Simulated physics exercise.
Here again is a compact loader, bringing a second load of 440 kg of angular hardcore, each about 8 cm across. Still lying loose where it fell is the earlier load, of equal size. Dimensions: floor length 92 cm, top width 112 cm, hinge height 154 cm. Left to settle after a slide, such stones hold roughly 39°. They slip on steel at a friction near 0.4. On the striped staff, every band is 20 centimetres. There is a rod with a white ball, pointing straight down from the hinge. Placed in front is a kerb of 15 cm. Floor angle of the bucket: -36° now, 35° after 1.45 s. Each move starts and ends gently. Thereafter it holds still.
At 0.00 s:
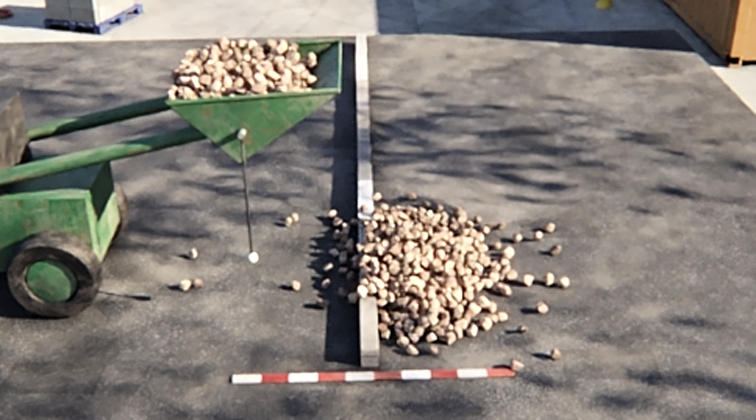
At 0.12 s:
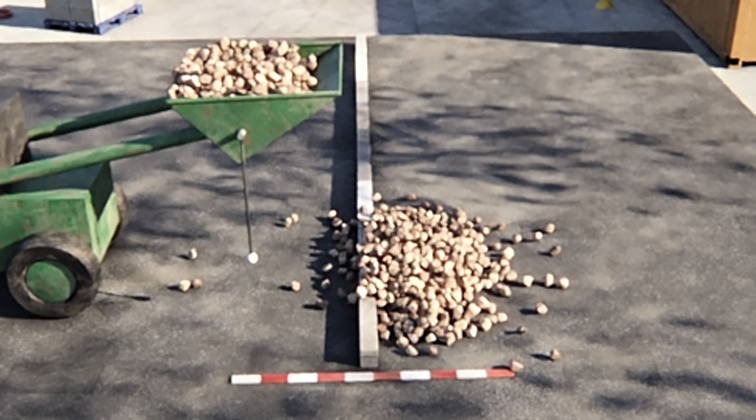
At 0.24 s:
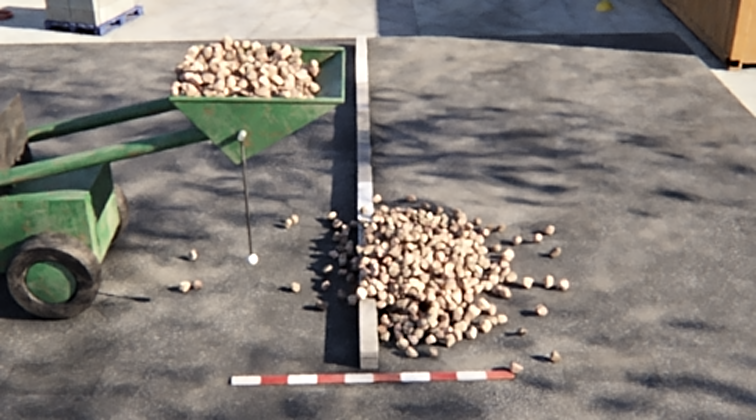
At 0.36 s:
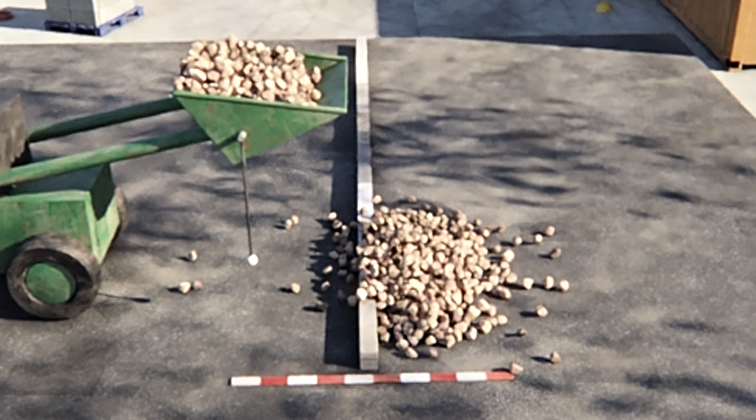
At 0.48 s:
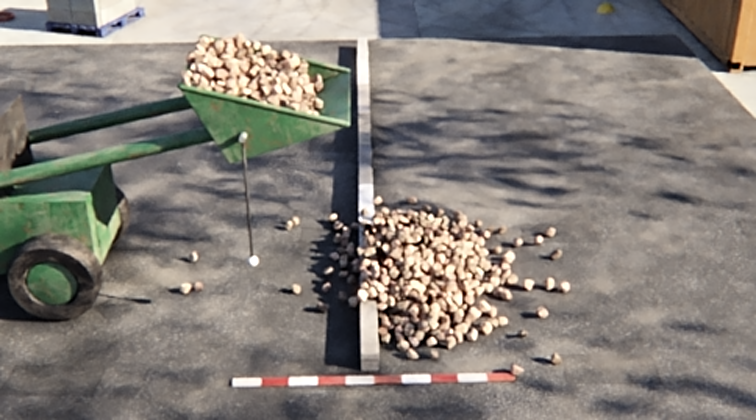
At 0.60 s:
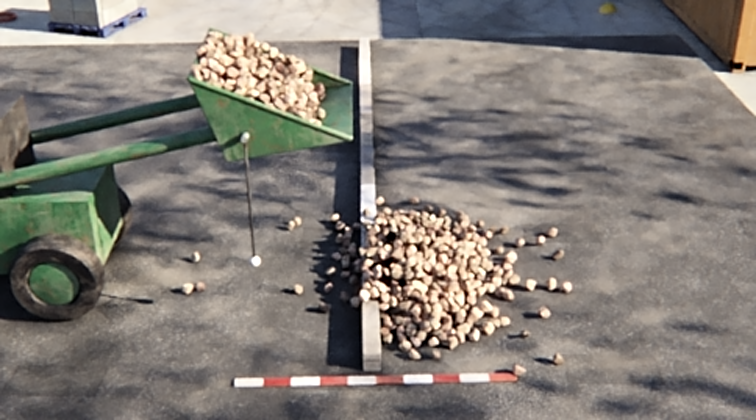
On a sunlit paved yard, a green loader held a bucket of pale stones above a low kerb with a loose heap beyond it, and the bucket slowly tilted forward, its front edge dipping slightly.
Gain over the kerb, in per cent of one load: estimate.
Approx. 51 %.
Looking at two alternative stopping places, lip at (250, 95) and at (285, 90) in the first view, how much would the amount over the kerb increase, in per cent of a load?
Roughly 0 and 5 per cent, in that order.
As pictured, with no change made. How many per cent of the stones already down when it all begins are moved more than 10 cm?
Around 5 in a hundred.
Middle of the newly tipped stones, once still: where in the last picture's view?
Their centre rests close to (378, 253).
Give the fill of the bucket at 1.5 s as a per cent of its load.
Close to 70 per cent of the load.
After 1.1 s the floor is at 24°; in per cent of one load, 99 in the bucket, 10 on this side of the kerb, 91 over the kerb; the foremost stones are at (548, 274).
After 1.5 s the floor is at 35°; in per cent of one load, 68 in the bucket, 40 on this side of the kerb, 93 over the kerb; the foremost stones are at (548, 274).
After 1.9 s the floor is at 35°; in per cent of one load, 27 in the bucket, 54 on this side of the kerb, 120 over the kerb; the foremost stones are at (548, 274).
After 4.6 s the floor is at 35°; in per cent of one load, 0 in the bucket, 59 on this side of the kerb, 142 over the kerb; the foremost stones are at (556, 280). Net gain over the kerb, 51.
